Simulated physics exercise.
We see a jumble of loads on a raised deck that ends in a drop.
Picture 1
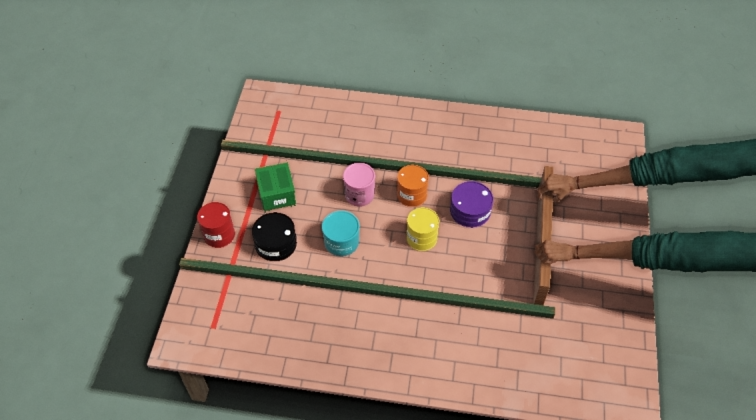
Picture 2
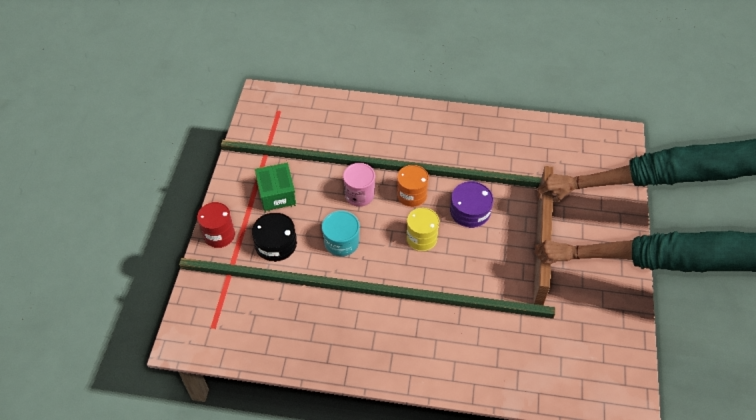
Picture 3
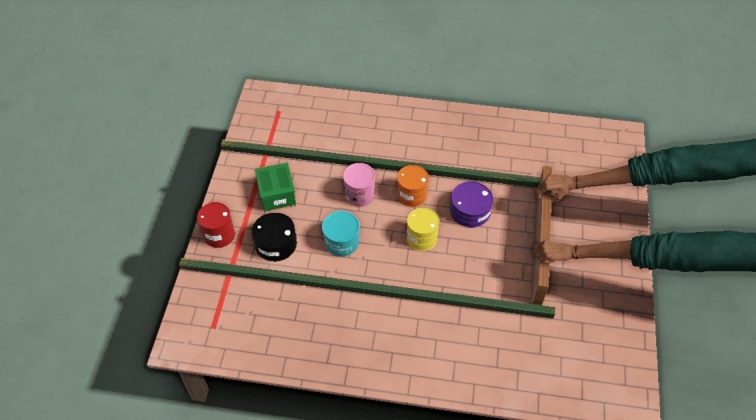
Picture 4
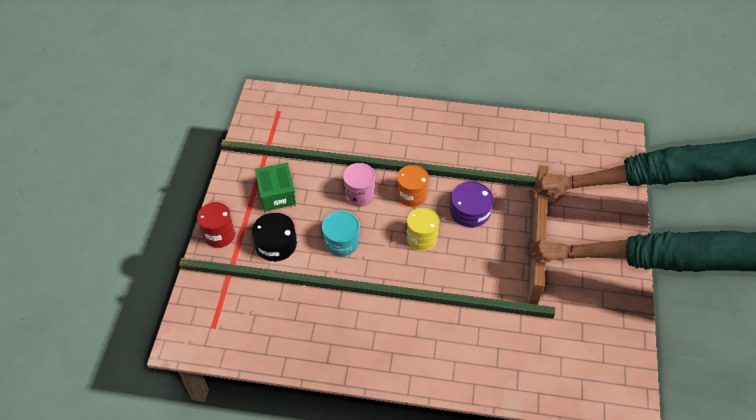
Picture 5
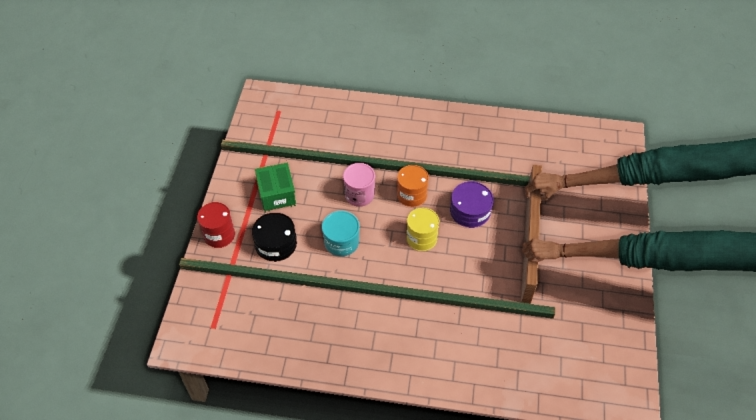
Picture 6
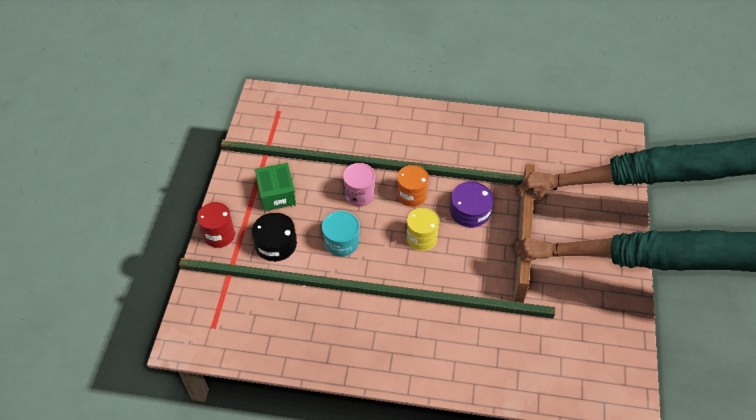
Two hands slide a wooden plank slightly left across the table toward the colourful containers.
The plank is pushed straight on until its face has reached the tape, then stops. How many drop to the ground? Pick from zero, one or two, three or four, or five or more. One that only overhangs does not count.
The number that fall off is three or four.
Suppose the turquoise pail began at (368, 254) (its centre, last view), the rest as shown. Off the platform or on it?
From there it stays on.
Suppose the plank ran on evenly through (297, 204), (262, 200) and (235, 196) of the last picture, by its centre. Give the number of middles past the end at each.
It would be 0, 1 and 4.
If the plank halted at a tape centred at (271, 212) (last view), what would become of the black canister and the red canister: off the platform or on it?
The black canister stays on, the red canister tumbles off.
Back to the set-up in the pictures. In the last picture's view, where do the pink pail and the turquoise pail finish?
First (216, 159), then (217, 241).
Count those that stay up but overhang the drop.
1 of them.
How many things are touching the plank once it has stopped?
That makes 4.
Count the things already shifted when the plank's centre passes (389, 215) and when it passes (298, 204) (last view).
The counts are 5 and 8.
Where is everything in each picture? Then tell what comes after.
The first frame shows red canister (217, 225); green tote (276, 187); black canister (275, 237); plank (544, 235); tape (249, 209).
The second frame shows green tote (276, 187); yellow canister (423, 229).
The third frame shows black canister (275, 237); turquoise pail (341, 234).
The fourth frame shows red canister (217, 225); plank (538, 234).
The fifth frame shows green tote (276, 187); pink pail (359, 185).
The sixth frame shows red canister (217, 225); green tote (276, 187); black canister (275, 237); plank (525, 232); tape (249, 209).
Soon after, none off yet; red canister at rest near (217, 225); green tote at rest near (276, 187); black canister at rest near (275, 237).
By the end, the number that fall off is three or four; fallen, black canister, green tote and red canister.
